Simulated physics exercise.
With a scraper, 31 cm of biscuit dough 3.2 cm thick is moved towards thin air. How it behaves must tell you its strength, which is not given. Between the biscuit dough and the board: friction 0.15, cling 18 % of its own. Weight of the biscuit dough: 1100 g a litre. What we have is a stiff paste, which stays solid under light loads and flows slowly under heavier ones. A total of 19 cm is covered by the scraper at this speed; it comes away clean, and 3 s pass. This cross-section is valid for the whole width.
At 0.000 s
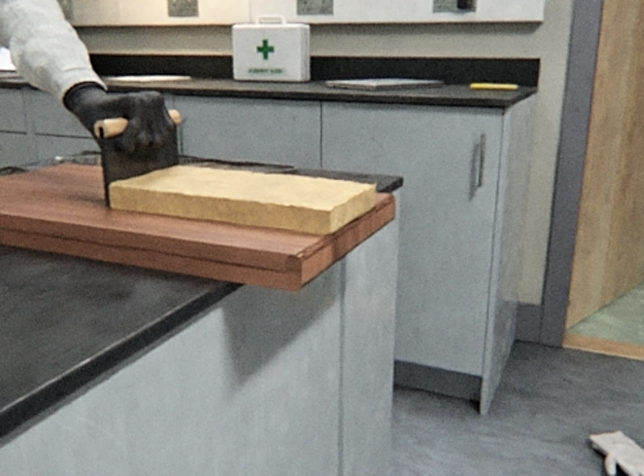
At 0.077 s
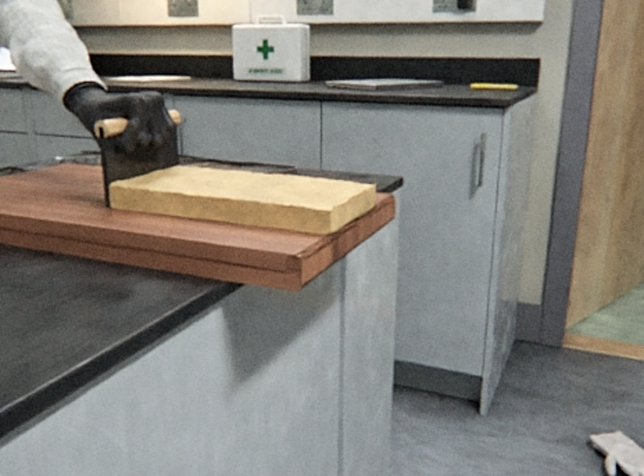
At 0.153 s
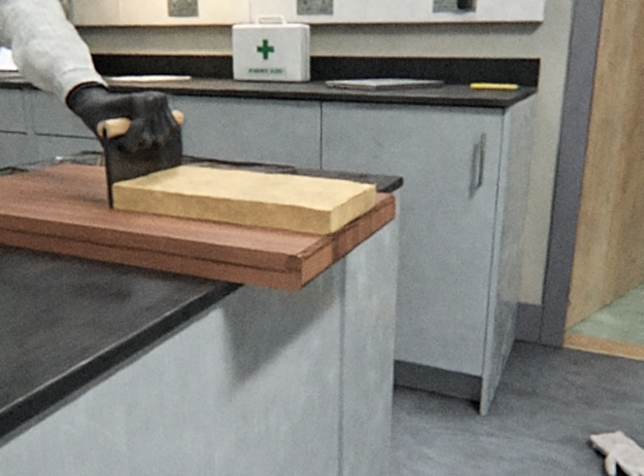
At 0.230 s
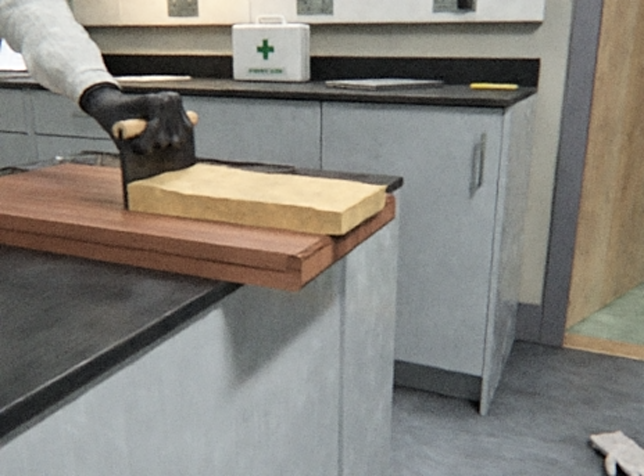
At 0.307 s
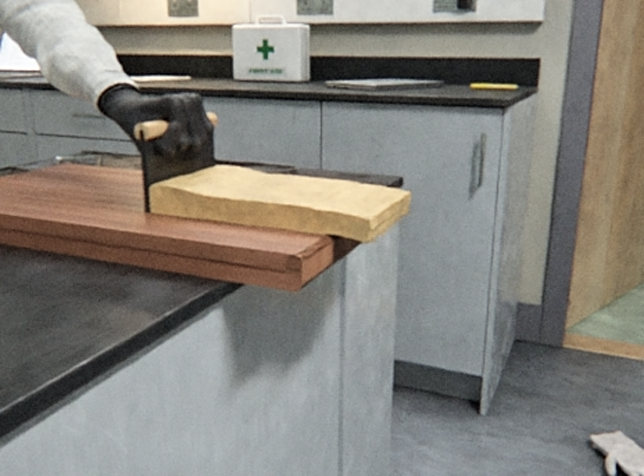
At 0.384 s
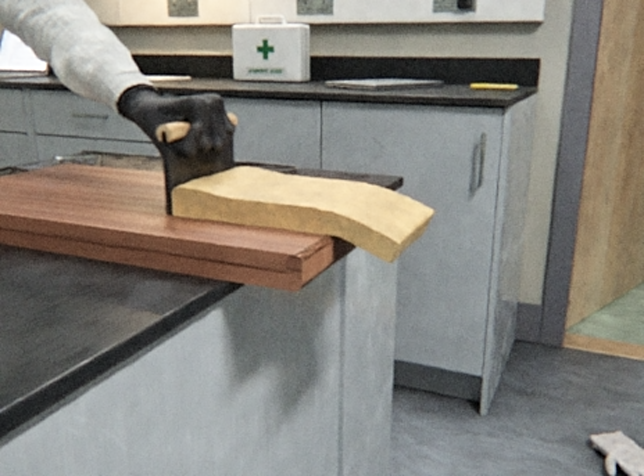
In this clip, a black-gloved hand holding a scraper rests behind a slab of dough on a reddish-brown board, then pushes it to the right until its front end extends past the board's edge and bends downward.
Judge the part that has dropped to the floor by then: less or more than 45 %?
I judge it more.
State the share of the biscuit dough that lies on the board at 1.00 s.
40 per cent.
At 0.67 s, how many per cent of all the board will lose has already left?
Close to 100 percent.
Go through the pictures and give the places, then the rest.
In the first picture, foot of the scraper at (110, 208), not yet moved; front end of the biscuit dough at (332, 213).
In the second picture, foot of the scraper at (110, 208), not yet moved; front end of the biscuit dough at (332, 213).
In the third picture, foot of the scraper at (114, 208), moved 5 mm; front end of the biscuit dough at (332, 213).
In the fourth picture, foot of the scraper at (129, 210), moved 3.0 cm; front end of the biscuit dough at (343, 219), 4 % of it past the edge, in one piece.
In the fifth picture, foot of the scraper at (150, 213), moved 6.2 cm; front end of the biscuit dough at (371, 225), 14 % of it past the edge, in one piece.
In the sixth picture, foot of the scraper at (172, 215), moved 9.5 cm; front end of the biscuit dough at (398, 241), 25 % of it past the edge, in one piece.
By 0.67 s, 40 % lies on the board and 0 % has fallen.
By 1.00 s, 40 % lies on the board and 55 % has fallen.
By 1.33 s, 40 % lies on the board and 55 % has fallen.
By 1.67 s, 40 % lies on the board and 55 % has fallen.
By 3.67 s, at the end, 40 % lies on the board and 55 % has fallen.
